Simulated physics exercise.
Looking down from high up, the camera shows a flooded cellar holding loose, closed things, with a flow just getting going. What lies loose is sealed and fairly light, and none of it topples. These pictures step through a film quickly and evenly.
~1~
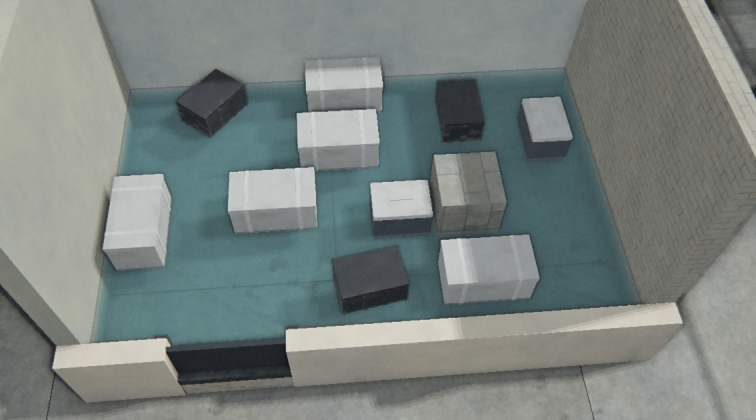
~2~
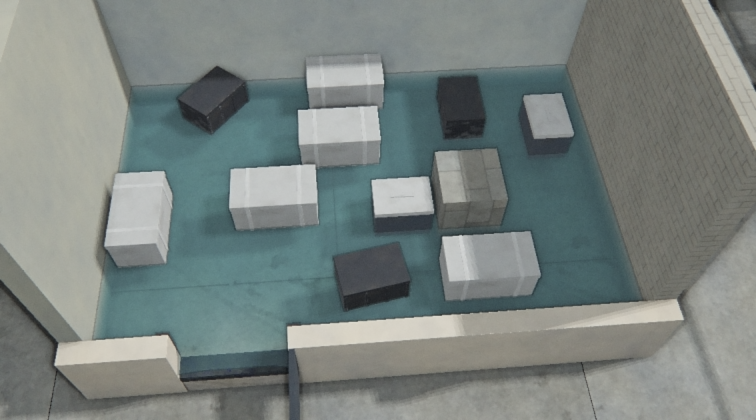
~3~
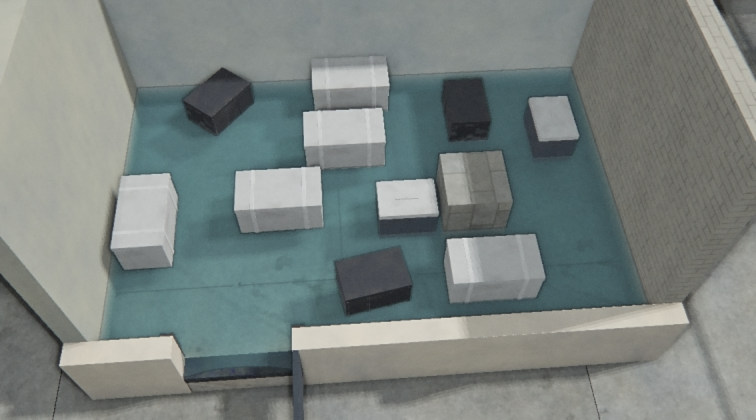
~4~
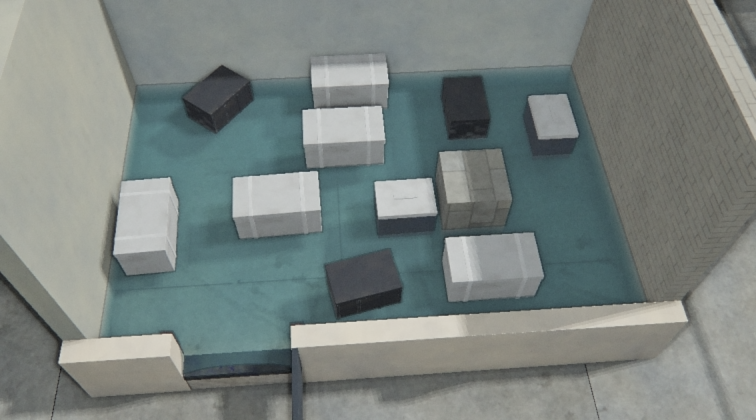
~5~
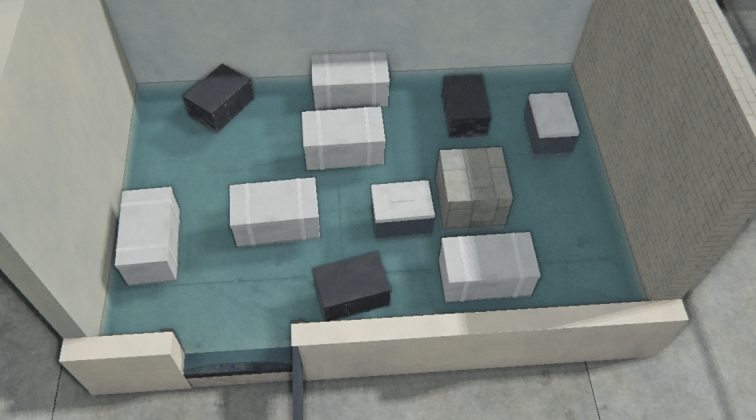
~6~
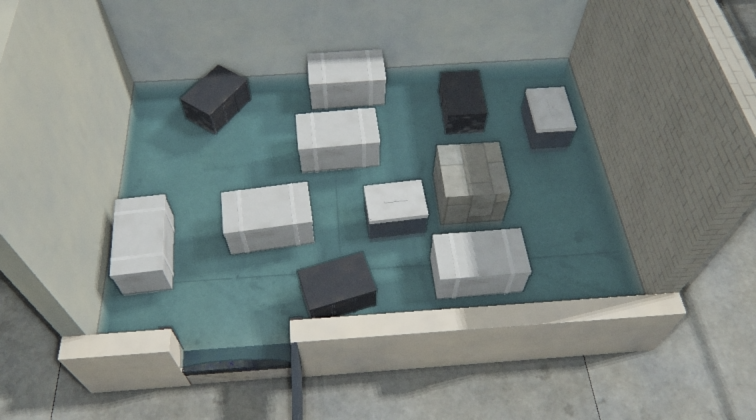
To begin with, pale and dark boxes float almost still in a flooded, walled room as a dark panel in the front gap swings outward. Then the dark crate near the front wall drifts left, the pale trunk at left slides toward the front, and nearby boxes shift slightly, while those at the back barely move.
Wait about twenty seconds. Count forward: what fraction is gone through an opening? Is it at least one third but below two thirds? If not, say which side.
It is going to be in the central band.
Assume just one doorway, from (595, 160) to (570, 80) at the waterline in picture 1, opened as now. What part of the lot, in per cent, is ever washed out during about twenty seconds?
Estimated share: Around 70 %.
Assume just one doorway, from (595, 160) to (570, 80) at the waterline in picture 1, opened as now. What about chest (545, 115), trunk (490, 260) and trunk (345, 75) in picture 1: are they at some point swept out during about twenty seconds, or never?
First one flushed away, second flushed away, third flushed away.
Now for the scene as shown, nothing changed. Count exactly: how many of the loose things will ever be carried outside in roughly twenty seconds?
I get 6.
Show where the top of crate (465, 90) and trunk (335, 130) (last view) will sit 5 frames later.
Look around pixels (436, 103) and (305, 148).
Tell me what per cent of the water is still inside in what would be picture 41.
Roughly 50 in a hundred.
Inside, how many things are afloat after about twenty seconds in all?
In total, 4.
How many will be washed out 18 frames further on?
All told, it is 3.
A moment on, 1 of 10 are out; 9 afloat.
Next, 3 of 10 are out; 7 afloat.
Later, 6 of 10 are out; 4 afloat.
In the end, 6 of 10 are out; 4 afloat.
